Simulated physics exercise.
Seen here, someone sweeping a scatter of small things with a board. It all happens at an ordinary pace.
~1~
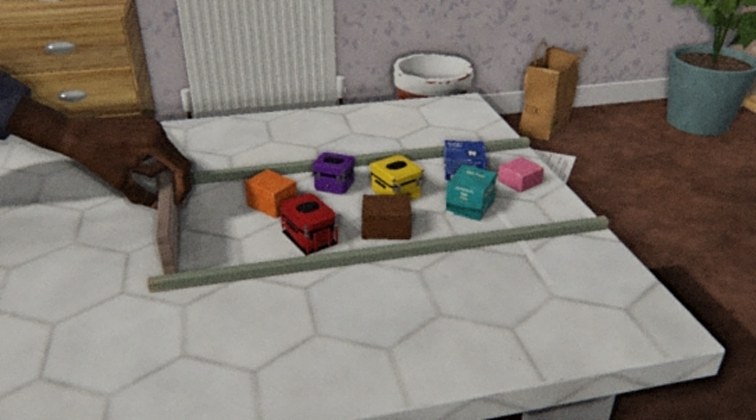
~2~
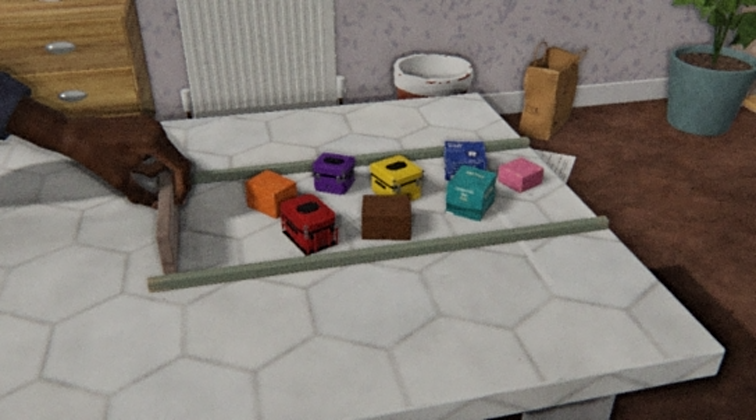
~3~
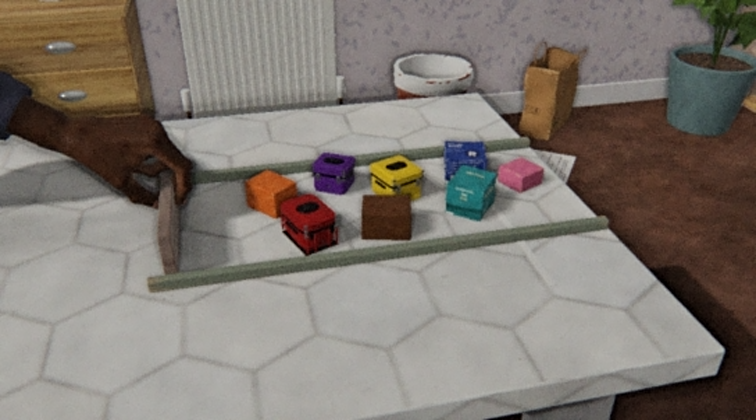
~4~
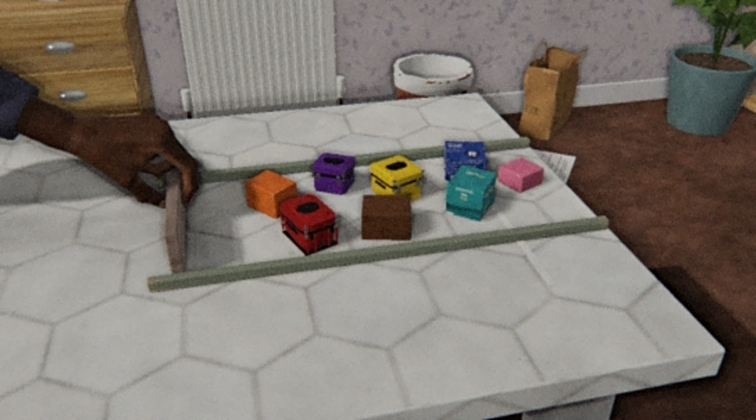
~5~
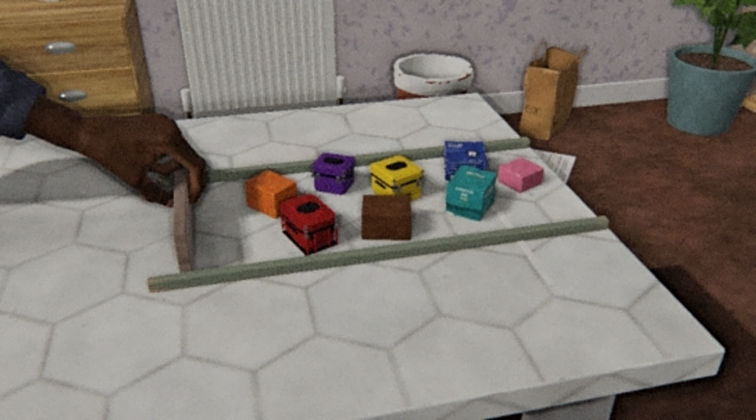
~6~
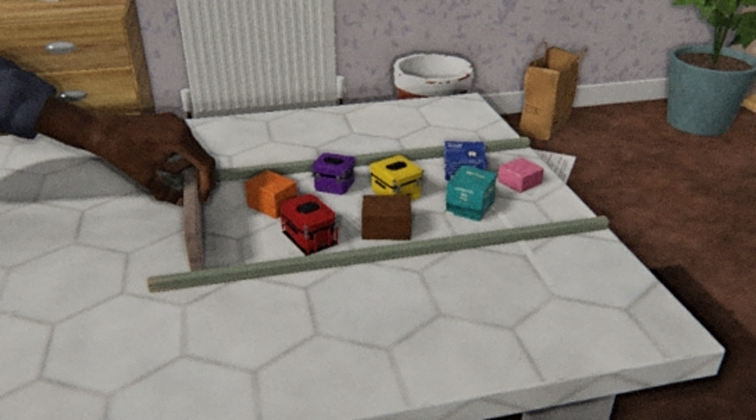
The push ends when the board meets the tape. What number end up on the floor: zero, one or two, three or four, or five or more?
In the end the number that fall off is one or two.
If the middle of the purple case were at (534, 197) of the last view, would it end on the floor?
From there it drops off.
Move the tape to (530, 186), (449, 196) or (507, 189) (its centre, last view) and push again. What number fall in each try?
In that order 5, 0 and 2.
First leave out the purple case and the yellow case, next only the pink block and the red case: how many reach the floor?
First 1, then 0.
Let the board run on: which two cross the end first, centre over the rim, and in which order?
The order is the turquoise box, then the pink block.
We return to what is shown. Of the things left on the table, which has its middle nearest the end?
The pink block.
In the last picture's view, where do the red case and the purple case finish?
About (519, 199), and the other about (482, 153).
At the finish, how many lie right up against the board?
In contact: 3.
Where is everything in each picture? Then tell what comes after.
The first picture shows pink block (521, 175); blue box (465, 161); turquoise box (471, 192); board (169, 208); tape (484, 192).
The second picture shows blue box (465, 161); brown block (386, 217).
The third picture shows turquoise box (471, 193); orange block (272, 194).
The fourth picture shows pink block (521, 175); red case (309, 223).
The fifth picture shows blue box (465, 161); yellow case (396, 181).
The sixth picture shows pink block (521, 175); blue box (465, 161); turquoise box (471, 193); board (194, 205); tape (484, 192).
Soon after, none off yet; pink block at rest near (521, 175); blue box at rest near (465, 161); turquoise box at rest near (471, 193).
At rest, the number that fall off is one or two; fallen, turquoise box.
